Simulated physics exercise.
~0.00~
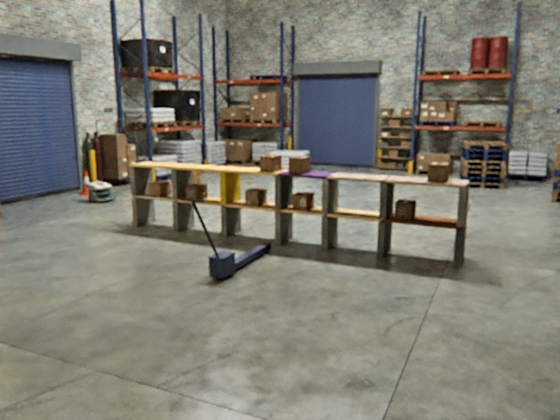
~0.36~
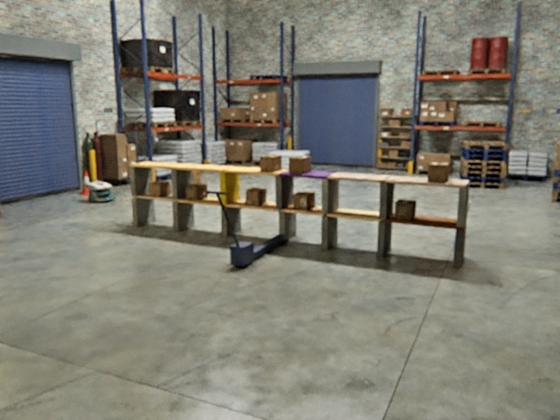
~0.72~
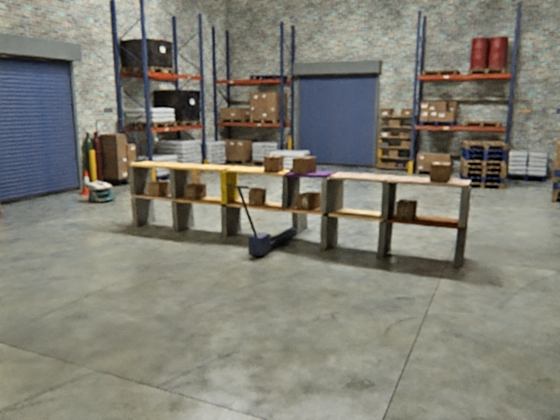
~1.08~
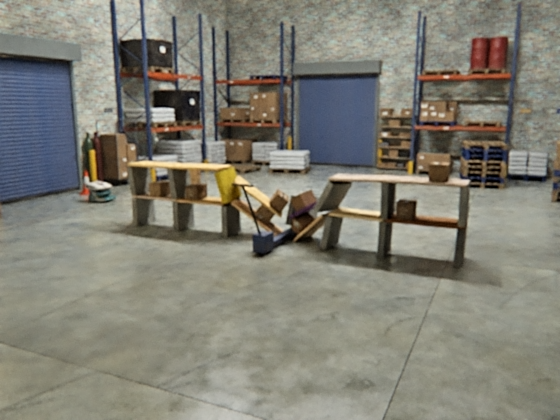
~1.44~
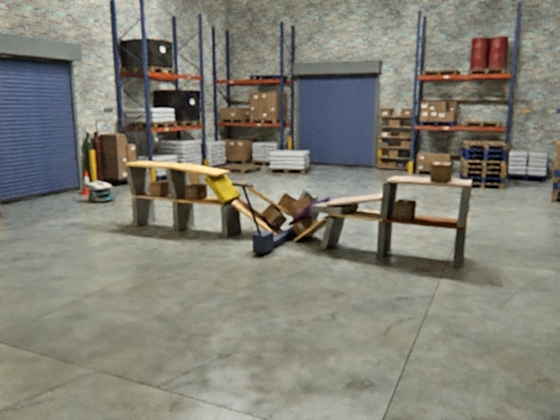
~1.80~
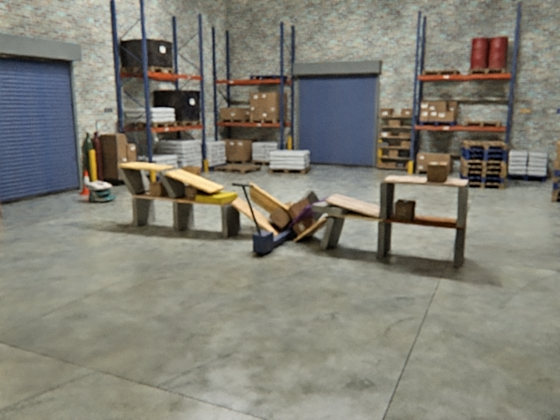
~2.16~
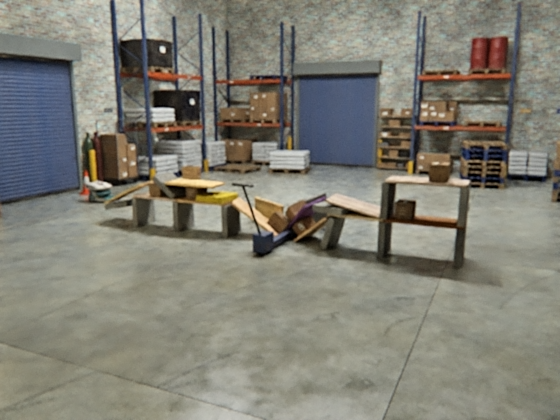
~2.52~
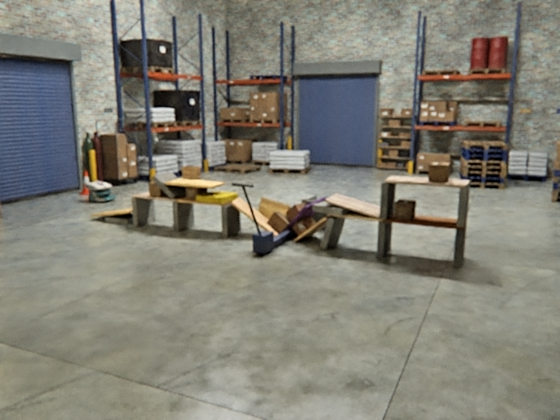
Long two-tier shelving of loose boards and blocks collapsing in the middle, then at left, after a low jack slides in, right end standing.
